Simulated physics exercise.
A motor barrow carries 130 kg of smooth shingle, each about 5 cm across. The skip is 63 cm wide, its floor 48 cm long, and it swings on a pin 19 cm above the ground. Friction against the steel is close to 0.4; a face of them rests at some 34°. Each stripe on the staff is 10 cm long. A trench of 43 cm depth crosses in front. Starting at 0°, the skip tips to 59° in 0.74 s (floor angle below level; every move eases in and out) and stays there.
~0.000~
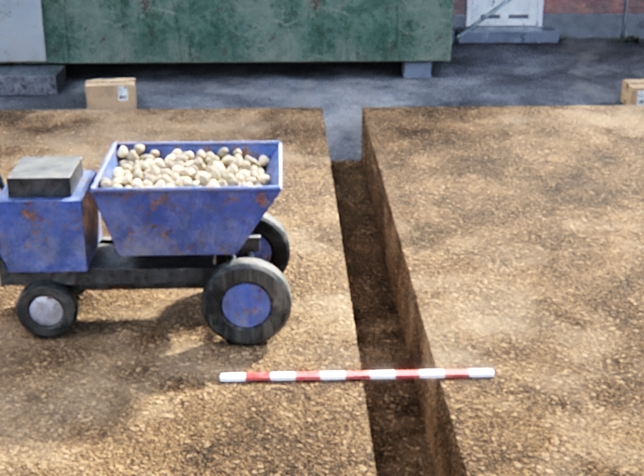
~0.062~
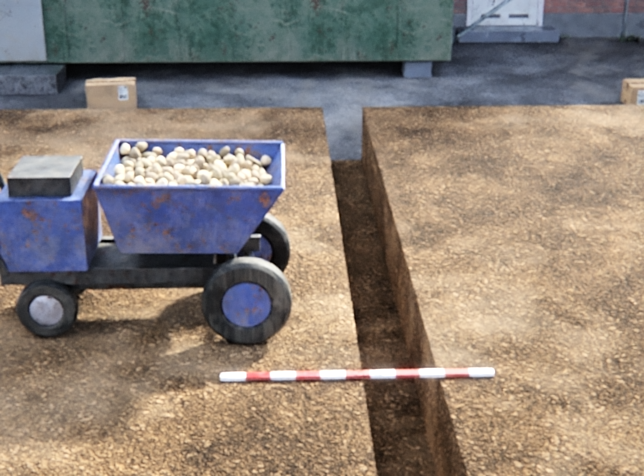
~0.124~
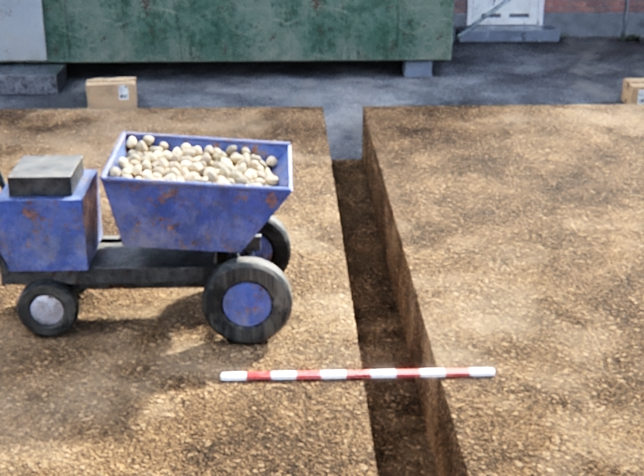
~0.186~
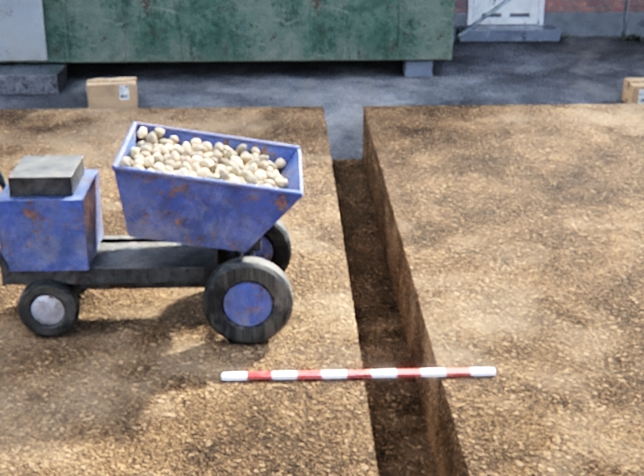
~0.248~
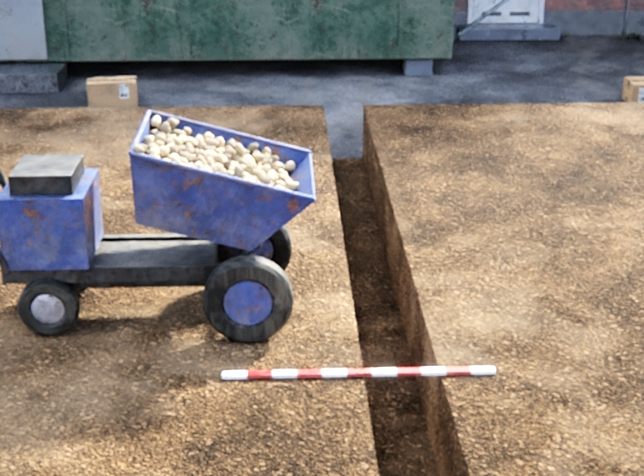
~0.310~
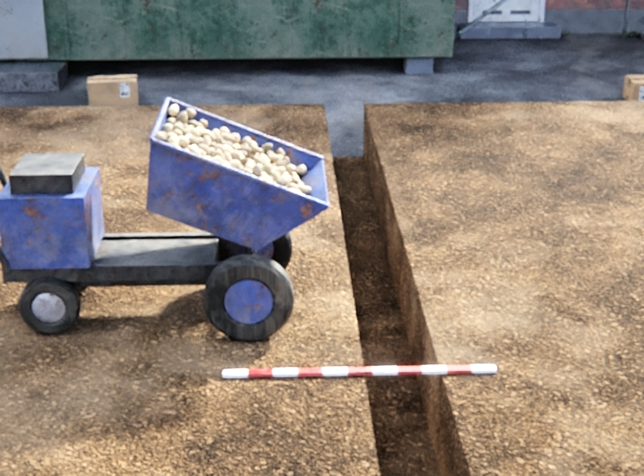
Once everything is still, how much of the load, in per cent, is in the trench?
Some 39 per cent of it.
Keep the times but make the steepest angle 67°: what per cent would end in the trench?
It would be near 60 per cent.
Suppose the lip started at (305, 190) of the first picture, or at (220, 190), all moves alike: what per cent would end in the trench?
Near 25 per cent from the first place, 55 from the second.
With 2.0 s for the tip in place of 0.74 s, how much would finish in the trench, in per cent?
It would be near 55 per cent.
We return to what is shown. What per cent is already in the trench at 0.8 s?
About 15 per cent by then.
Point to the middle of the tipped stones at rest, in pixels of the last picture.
Near (411, 369).
After 0.6 s the floor is at 49°; 100 % in the skip; the foremost stones are at (348, 226).
After 0.8 s the floor is at 59°; 85 % in the skip, 14 % in the trench, 1 % past the trench; the foremost stones are at (433, 296).
After 1.2 s the floor is at 59°; 52 % in the skip, 21 % in the trench, 28 % past the trench; the foremost stones are at (554, 292).
After 3.1 s the floor is at 59°; 33 % in the skip, 39 % in the trench, 28 % past the trench; the foremost stones are past the picture's edge.
